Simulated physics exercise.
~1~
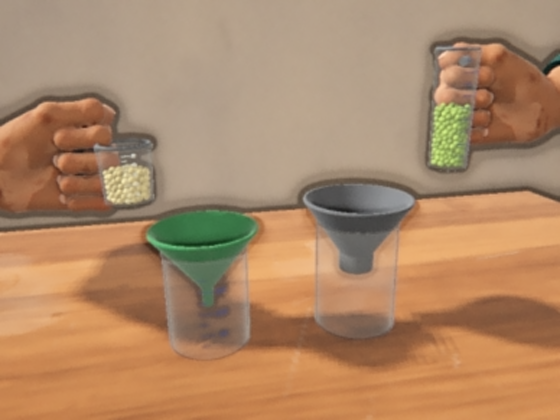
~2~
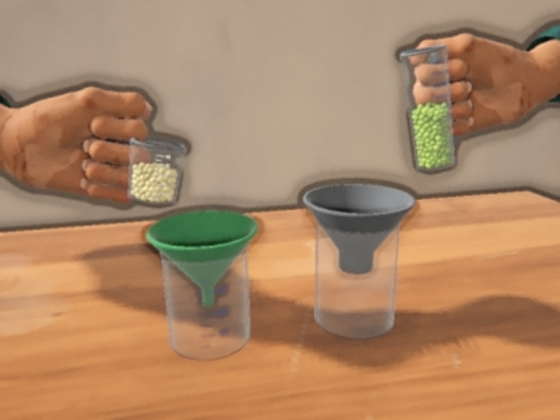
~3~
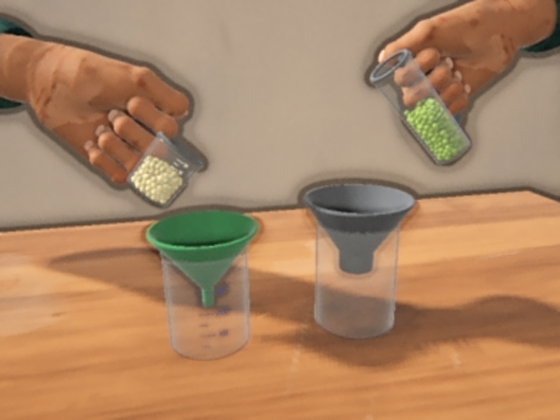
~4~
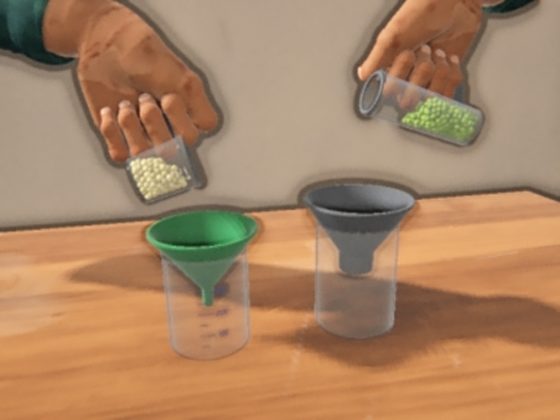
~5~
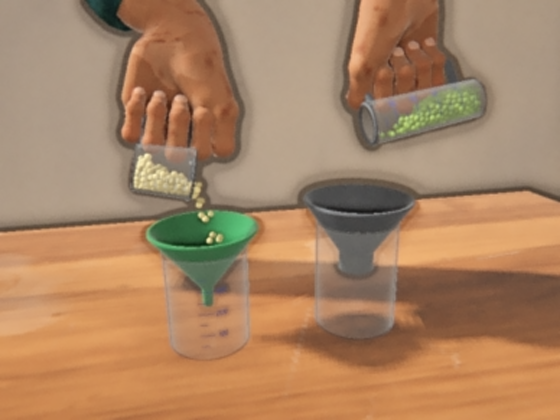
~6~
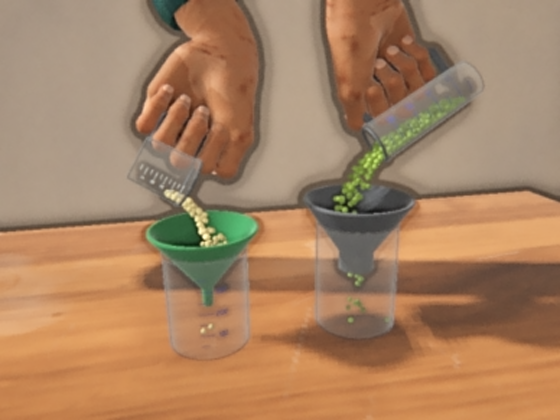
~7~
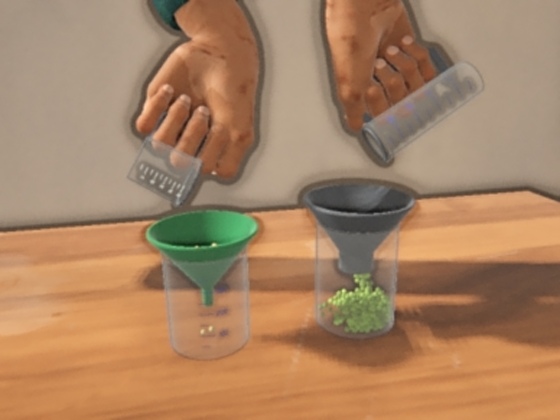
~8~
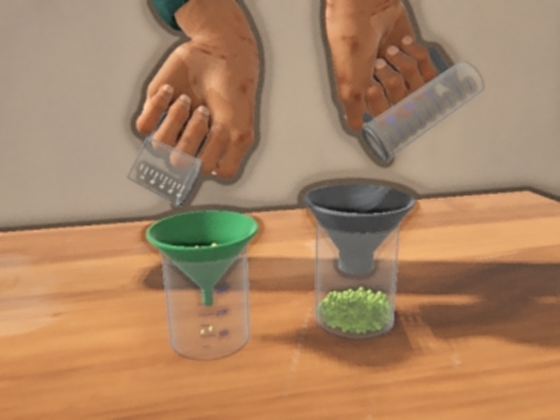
The footage shows two hands tipping clear cups over funnels set in jars, cream-coloured pellets on the left, green ones on the right. The green pellets run through and settle in the right jar, while most of the cream ones stay stuck in the green funnel, only a few dropping below.
